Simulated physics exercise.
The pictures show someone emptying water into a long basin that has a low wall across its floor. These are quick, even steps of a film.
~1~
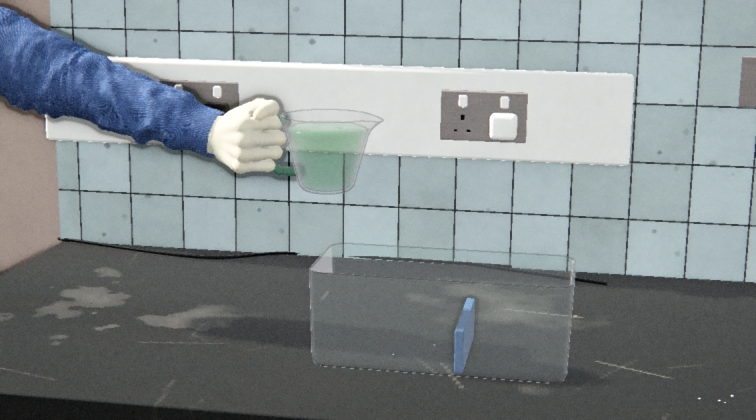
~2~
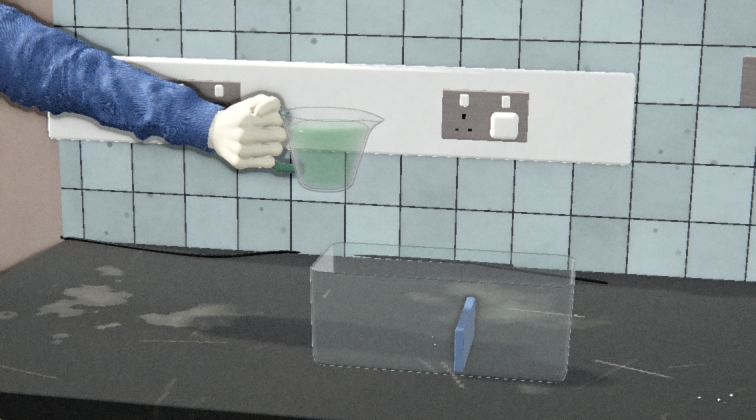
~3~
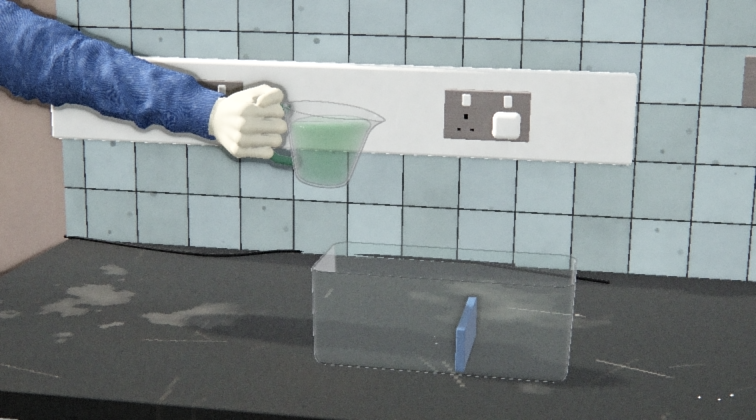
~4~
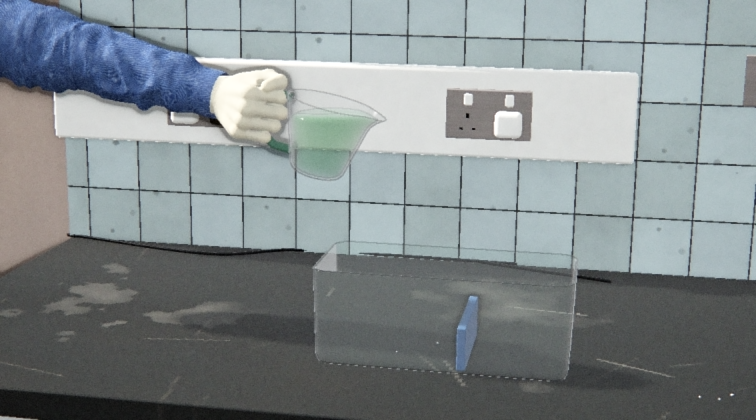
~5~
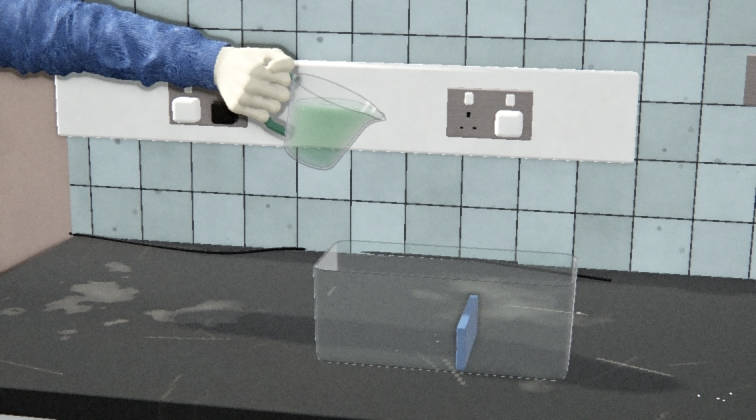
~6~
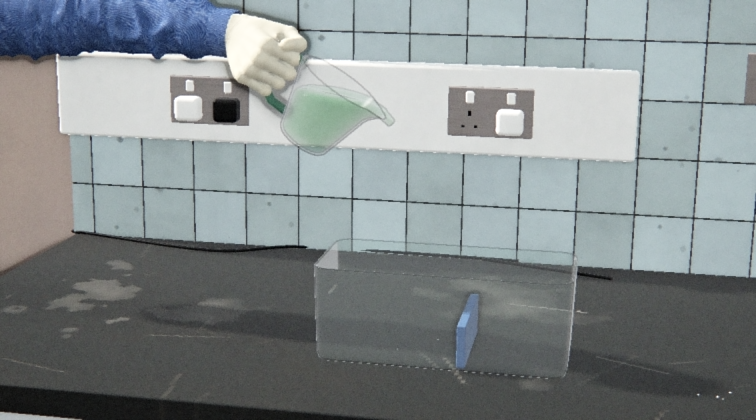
A gloved hand in a blue sleeve steadily tilting a clear jug of green liquid rightward above an empty transparent tank.
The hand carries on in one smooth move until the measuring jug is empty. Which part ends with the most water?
The right section gets the most.
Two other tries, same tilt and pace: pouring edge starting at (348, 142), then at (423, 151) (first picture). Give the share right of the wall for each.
Roughly 5 per cent, and 85 per cent.
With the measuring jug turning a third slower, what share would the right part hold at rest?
It comes to 60 per cent or so.
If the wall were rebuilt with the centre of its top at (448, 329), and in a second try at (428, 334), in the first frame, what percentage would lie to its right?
The first gives 80 %, the second 75 %.
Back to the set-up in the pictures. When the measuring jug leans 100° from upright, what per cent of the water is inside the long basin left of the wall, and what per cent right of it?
The left part 10 per cent, the right part 0.
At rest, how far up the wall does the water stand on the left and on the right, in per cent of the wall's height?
Left: 10 %. Right: 30 %.
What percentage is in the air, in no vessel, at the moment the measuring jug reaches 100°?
Close to 55 per cent.
A moment on, the tilt is 100° and 35 per cent is still to pour, 12 is left of the wall and 0 right of it.
Next, the tilt is 119° and 0 per cent is still to pour, 17 is left of the wall and 67 right of it.
Then the tilt is 119° and 0 per cent is still to pour, 26 is left of the wall and 66 right of it.
Later the tilt is 119° and 0 per cent is still to pour, 28 is left of the wall and 67 right of it.
In the end 28 per cent lies left of the wall, 67 right of it and 6 outside.
